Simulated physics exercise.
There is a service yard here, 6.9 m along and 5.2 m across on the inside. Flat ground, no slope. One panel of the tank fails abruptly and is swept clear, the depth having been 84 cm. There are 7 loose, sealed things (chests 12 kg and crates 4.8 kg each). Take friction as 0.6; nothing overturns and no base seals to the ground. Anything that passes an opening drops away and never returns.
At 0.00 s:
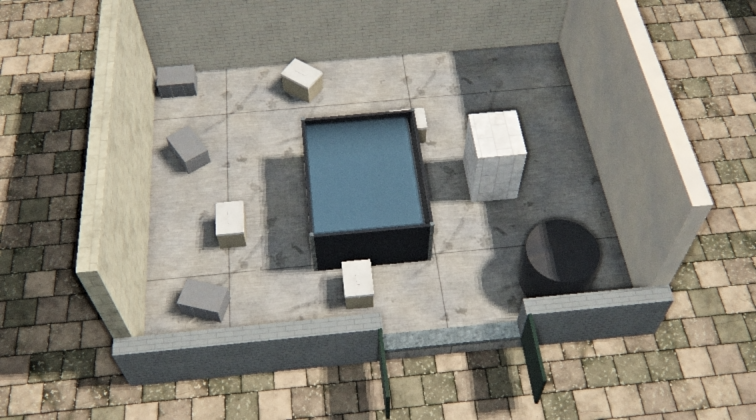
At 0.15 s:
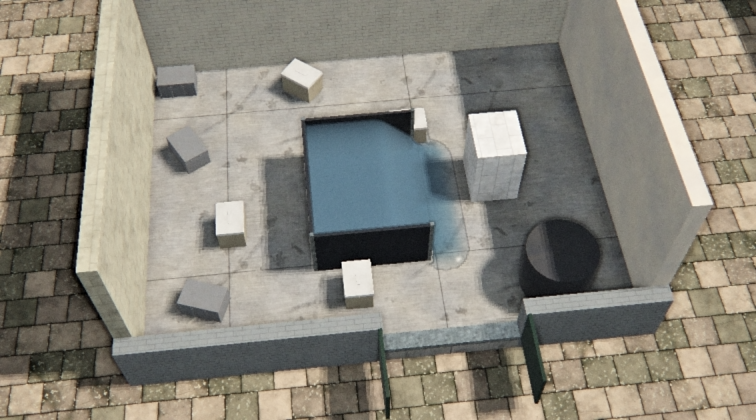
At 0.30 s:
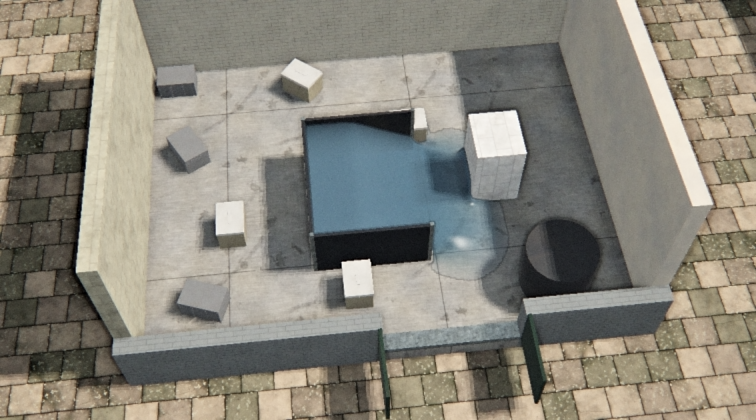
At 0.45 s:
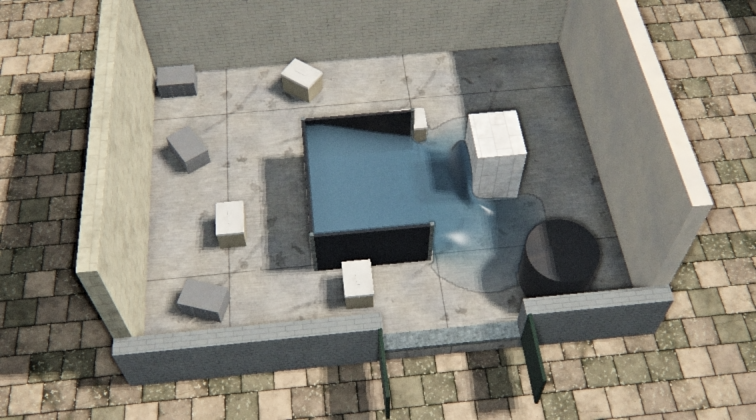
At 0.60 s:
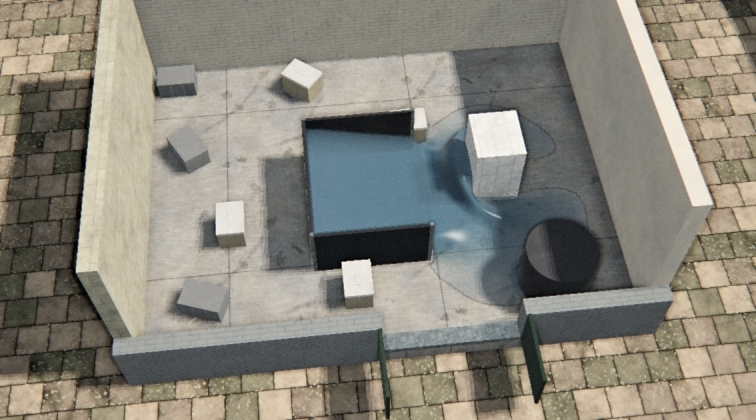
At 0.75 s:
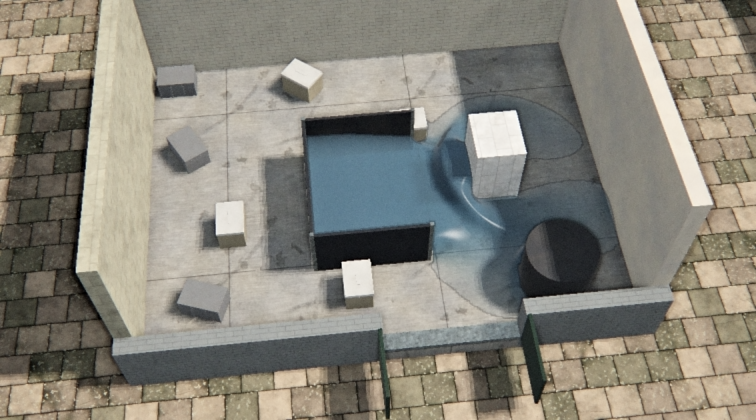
A walled yard with a flat paved floor, seen from high above at a fixed angle, surrounds a dark-sided tank of blue water. Pale and grey blocks sit to the left and beside the tank, with a tall white block and a dark round drum to the right. The tank's right side gives way and water spreads rightward around the white block and drum, while the blocks stay still.
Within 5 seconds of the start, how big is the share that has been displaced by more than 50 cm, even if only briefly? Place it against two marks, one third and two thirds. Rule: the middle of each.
My bet is the share falls short of a third.
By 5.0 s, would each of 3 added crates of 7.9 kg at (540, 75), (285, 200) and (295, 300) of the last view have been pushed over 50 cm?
In that order: Past it, short of it, less.
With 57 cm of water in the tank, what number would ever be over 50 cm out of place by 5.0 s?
Then 0 of them.
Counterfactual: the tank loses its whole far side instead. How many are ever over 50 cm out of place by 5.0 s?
Then it comes to 6.
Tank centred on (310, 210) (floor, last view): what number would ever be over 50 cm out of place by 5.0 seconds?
Then 2 of them would.
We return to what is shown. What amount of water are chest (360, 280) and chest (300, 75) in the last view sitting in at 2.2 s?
First roughly 0 cm, second roughly 0 cm.
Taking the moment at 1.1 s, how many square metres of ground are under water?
That flooded area is roughly 14 m2.
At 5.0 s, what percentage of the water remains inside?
84 %.
After 1.1 s 0 of 7 are over 50 cm from their spots; 0 afloat.
After 2.2 s 0 of 7 are over 50 cm from their spots; 0 afloat.
After 3.5 s 0 of 7 are over 50 cm from their spots; 0 afloat.
After 5.0 s 2 of 7 are over 50 cm from their spots, and 2 have been at some point; 1 afloat.
